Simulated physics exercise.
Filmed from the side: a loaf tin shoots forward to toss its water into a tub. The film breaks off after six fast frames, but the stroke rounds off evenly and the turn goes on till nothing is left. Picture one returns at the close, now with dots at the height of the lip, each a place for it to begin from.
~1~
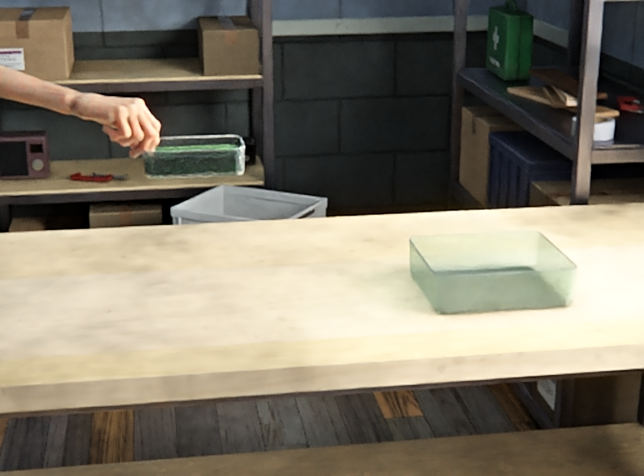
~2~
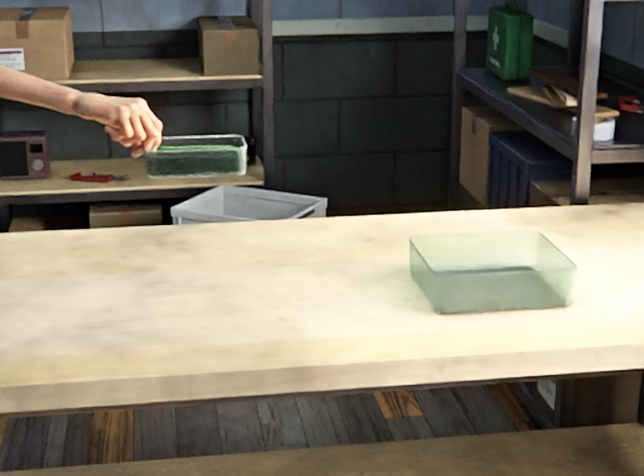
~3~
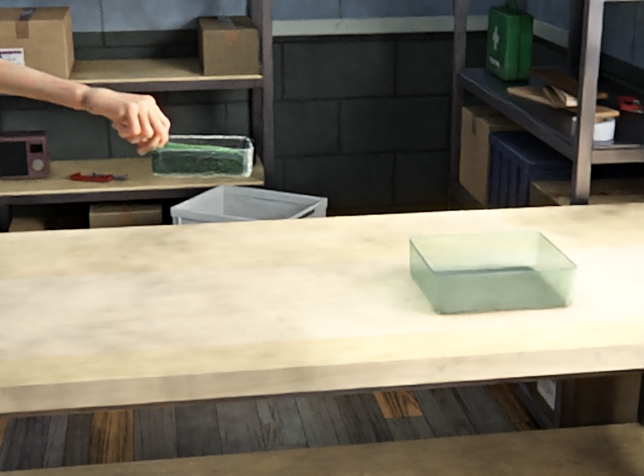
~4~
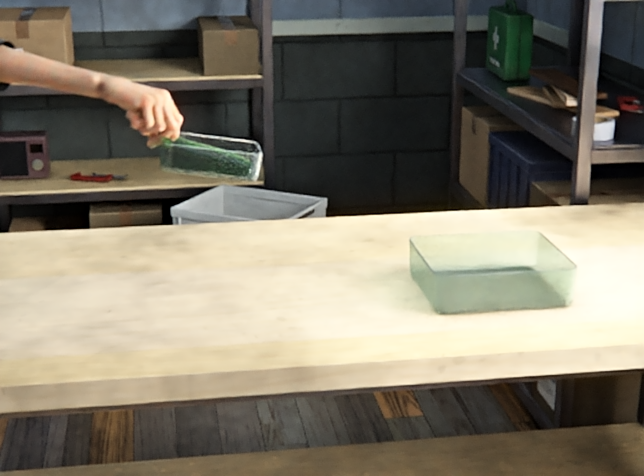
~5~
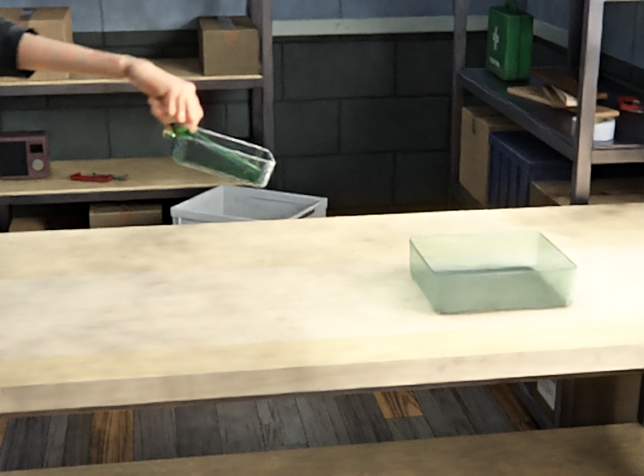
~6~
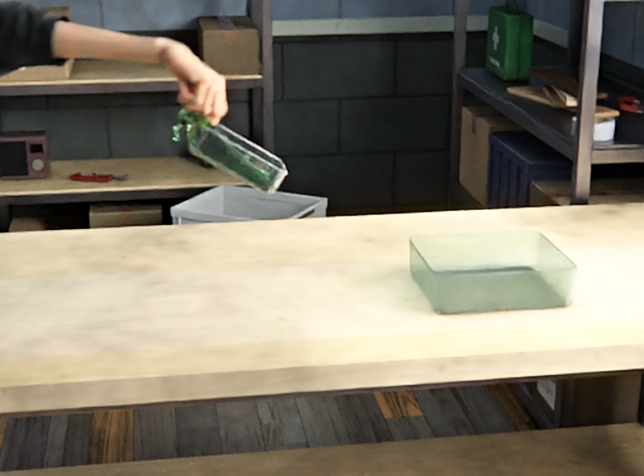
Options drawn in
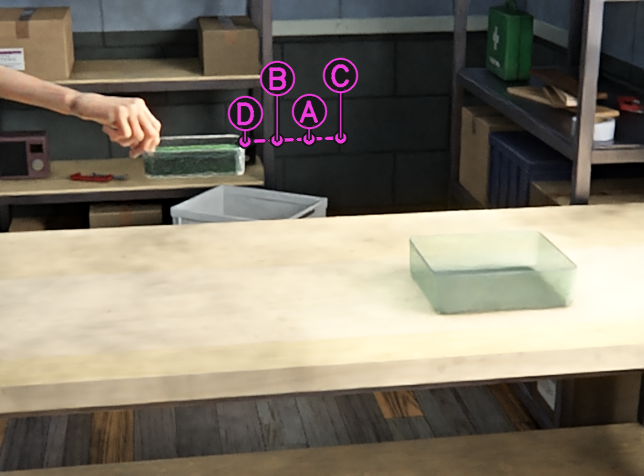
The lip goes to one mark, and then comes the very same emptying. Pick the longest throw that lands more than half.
Take B.
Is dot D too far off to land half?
Yes, it does.
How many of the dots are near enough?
Three.
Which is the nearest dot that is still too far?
It is D.
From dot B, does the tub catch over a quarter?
Yes.
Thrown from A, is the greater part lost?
No.
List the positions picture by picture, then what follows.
In the first picture, upright, lip at (241, 141); tub from (434, 313) to (572, 305); nothing has left yet.
In the second picture, upright, lip at (243, 141); nothing has left yet.
In the third picture, tipped about 3°, lip at (249, 143); nothing has left yet.
In the fourth picture, tipped about 9°, lip at (259, 148); water is over the rim, down to (171, 138).
In the fifth picture, tipped about 20°, lip at (271, 156); water is over the rim, down to (169, 134).
In the sixth picture, tipped about 32°, lip at (283, 166); water is over the rim, down to (177, 136).
On the marked copy, A at (309, 139); B at (277, 140); C at (340, 137); D at (245, 141).
With A, about 69 % lands in the tub, 16 % falls short and 15 % goes beside or beyond.
With B, about 64 % lands in the tub, 20 % falls short and 16 % goes beside or beyond.
With C, about 67 % lands in the tub, 9 % falls short and 24 % goes beside or beyond.
With D, about 31 % lands in the tub, 60 % falls short and 10 % goes beside or beyond.
